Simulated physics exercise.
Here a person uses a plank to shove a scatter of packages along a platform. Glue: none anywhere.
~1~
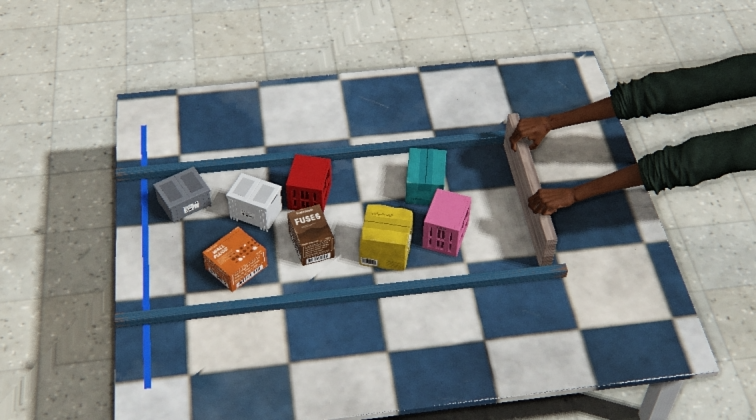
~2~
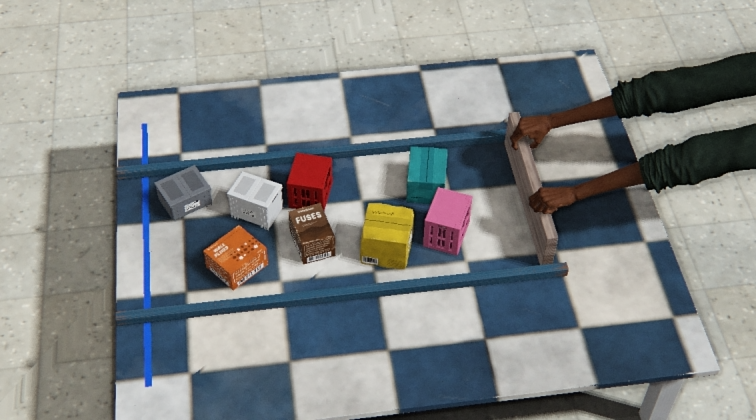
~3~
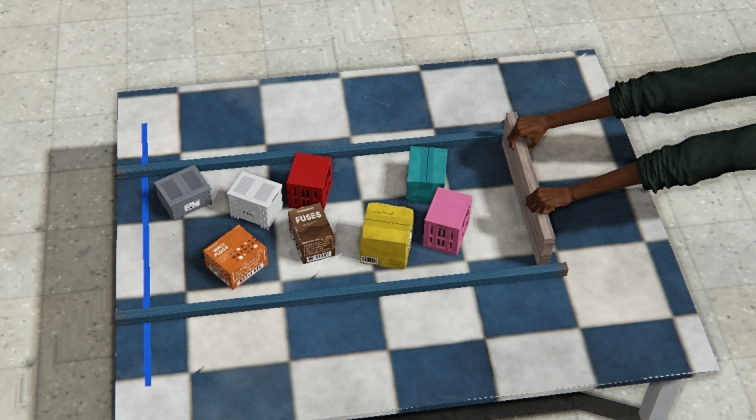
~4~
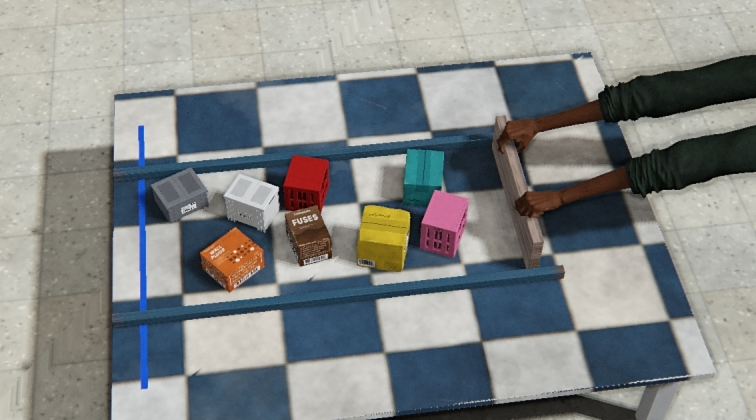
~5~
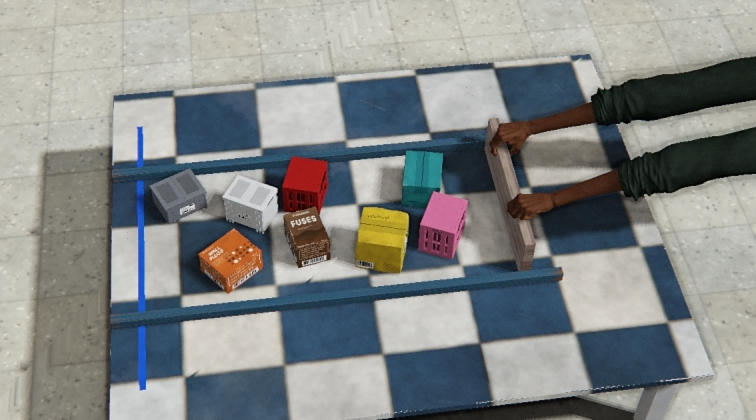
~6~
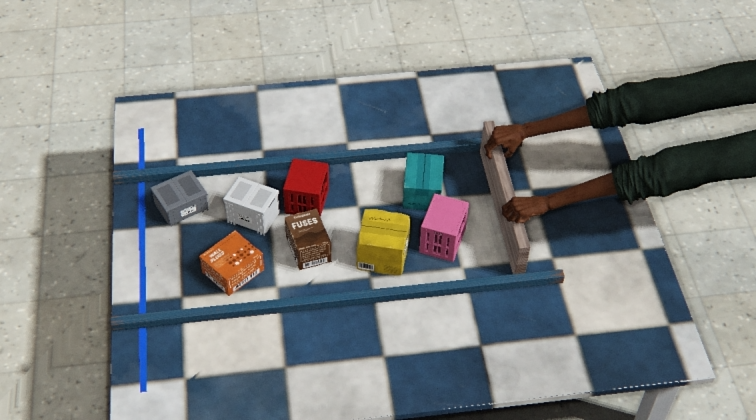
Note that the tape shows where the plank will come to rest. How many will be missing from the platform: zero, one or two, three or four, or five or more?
After that push, what drops off the edge is a minimum of five.
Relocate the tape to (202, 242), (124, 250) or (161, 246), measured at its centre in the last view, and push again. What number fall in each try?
In order: 3, 8 and 6.
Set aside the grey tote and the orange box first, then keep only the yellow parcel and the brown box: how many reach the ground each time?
Count: 4 (first case); 4 (second).
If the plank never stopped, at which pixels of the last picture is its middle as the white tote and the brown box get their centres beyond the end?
When the white tote crosses, the middle is near (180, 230); when the brown box crosses, near (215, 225).
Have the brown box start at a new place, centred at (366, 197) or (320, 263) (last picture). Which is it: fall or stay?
In that order: Ends up off, then ends up off.
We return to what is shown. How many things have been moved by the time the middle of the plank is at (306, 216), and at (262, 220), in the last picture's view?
Note: First position 8; second position 8.
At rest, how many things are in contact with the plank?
Contact count: 2.
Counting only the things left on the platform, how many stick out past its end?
It comes to 2.
A little later, none off yet; grey tote at rest near (180, 198); orange box at rest near (232, 263); white tote at rest near (252, 206).
Next, none off yet; grey tote shifted a little near (168, 194); orange box shifted about its own width near (162, 266); white tote shifted about its own width near (198, 212).
Later still, one off so far; grey tote shifted about its own width near (111, 196); orange box fallen near (55, 354); white tote shifted well along near (125, 230).
When it is over, the number that fall off is five or more; down, yellow parcel, red crate, brown box, white tote, orange box and grey tote.
